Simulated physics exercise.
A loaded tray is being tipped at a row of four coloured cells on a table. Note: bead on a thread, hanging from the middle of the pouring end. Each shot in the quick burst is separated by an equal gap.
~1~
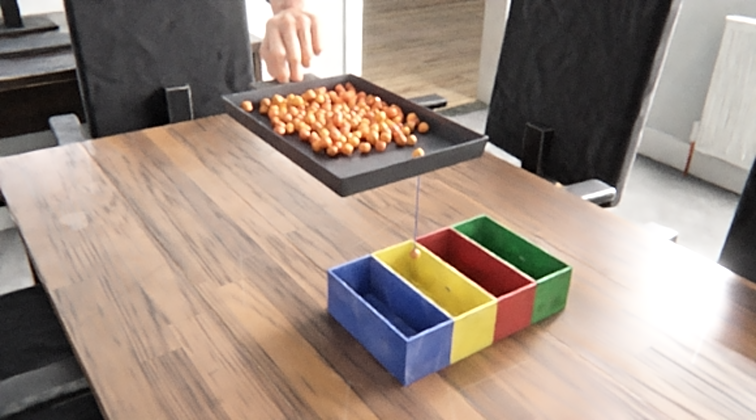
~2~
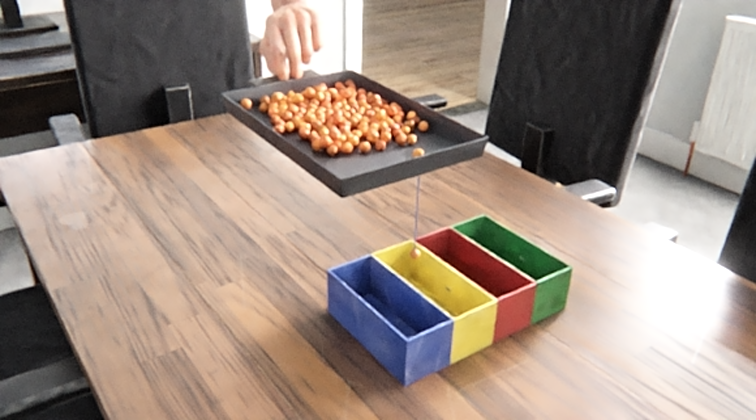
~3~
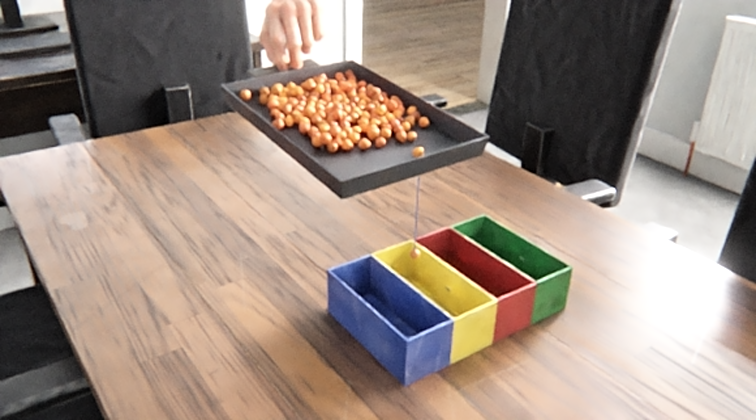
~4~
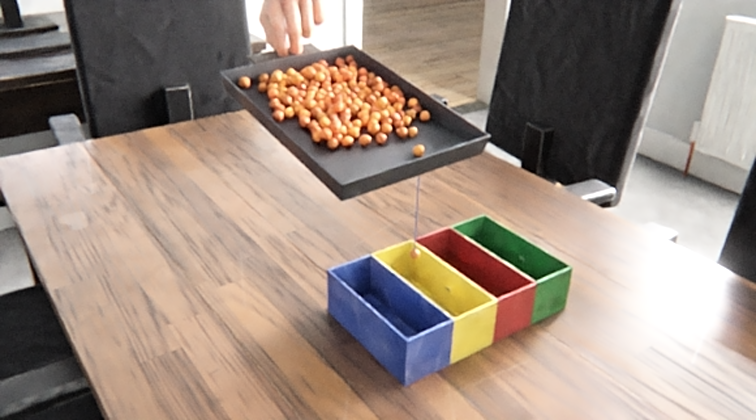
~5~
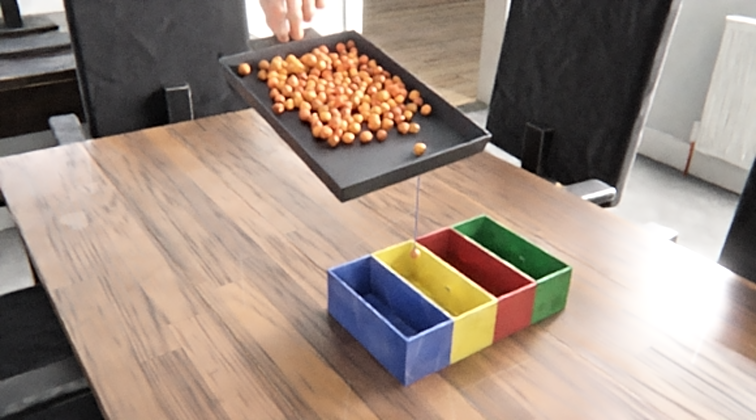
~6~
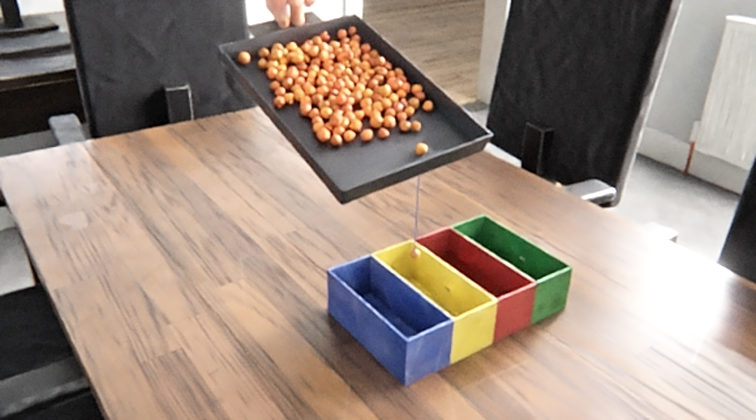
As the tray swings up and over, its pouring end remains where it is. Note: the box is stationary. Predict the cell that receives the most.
Most of it goes into the blue cell.
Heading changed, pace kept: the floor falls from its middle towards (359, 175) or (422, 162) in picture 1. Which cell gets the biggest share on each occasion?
First try: The blue one. Second try: Red.
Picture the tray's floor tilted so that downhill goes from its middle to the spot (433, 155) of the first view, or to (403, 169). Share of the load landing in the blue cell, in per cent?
Well, 0 percent for one and then 30 percent for the other.
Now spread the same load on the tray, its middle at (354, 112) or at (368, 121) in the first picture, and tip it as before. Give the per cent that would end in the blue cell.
The first start gives 30 percent and the second 40 percent.
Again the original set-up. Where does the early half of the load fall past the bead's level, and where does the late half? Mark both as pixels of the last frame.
The opening part goes through (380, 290); what follows goes through (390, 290).
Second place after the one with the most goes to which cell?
The yellow cell.
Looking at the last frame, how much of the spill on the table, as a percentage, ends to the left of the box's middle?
Around 90 percent of the pieces.
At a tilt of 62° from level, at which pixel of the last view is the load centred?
The load is centred around (382, 147).
Soon, tray tipped steeply; nearly all on the tray; a small part falling or outside the box.
A while on, tray tipped past a quarter turn; about two thirds on the tray; a small part in the blue cell; a stray few in the yellow cell; about a quarter falling or outside the box.
Towards the end, tray tipped past a quarter turn; about half in the blue cell; about a quarter in the yellow cell; a stray few in the red cell; about a third falling or outside the box.
Finally, tray tipped past a quarter turn; about half in the blue cell; about a quarter in the yellow cell; a stray few in the red cell; none in the green cell; about a third outside the box.
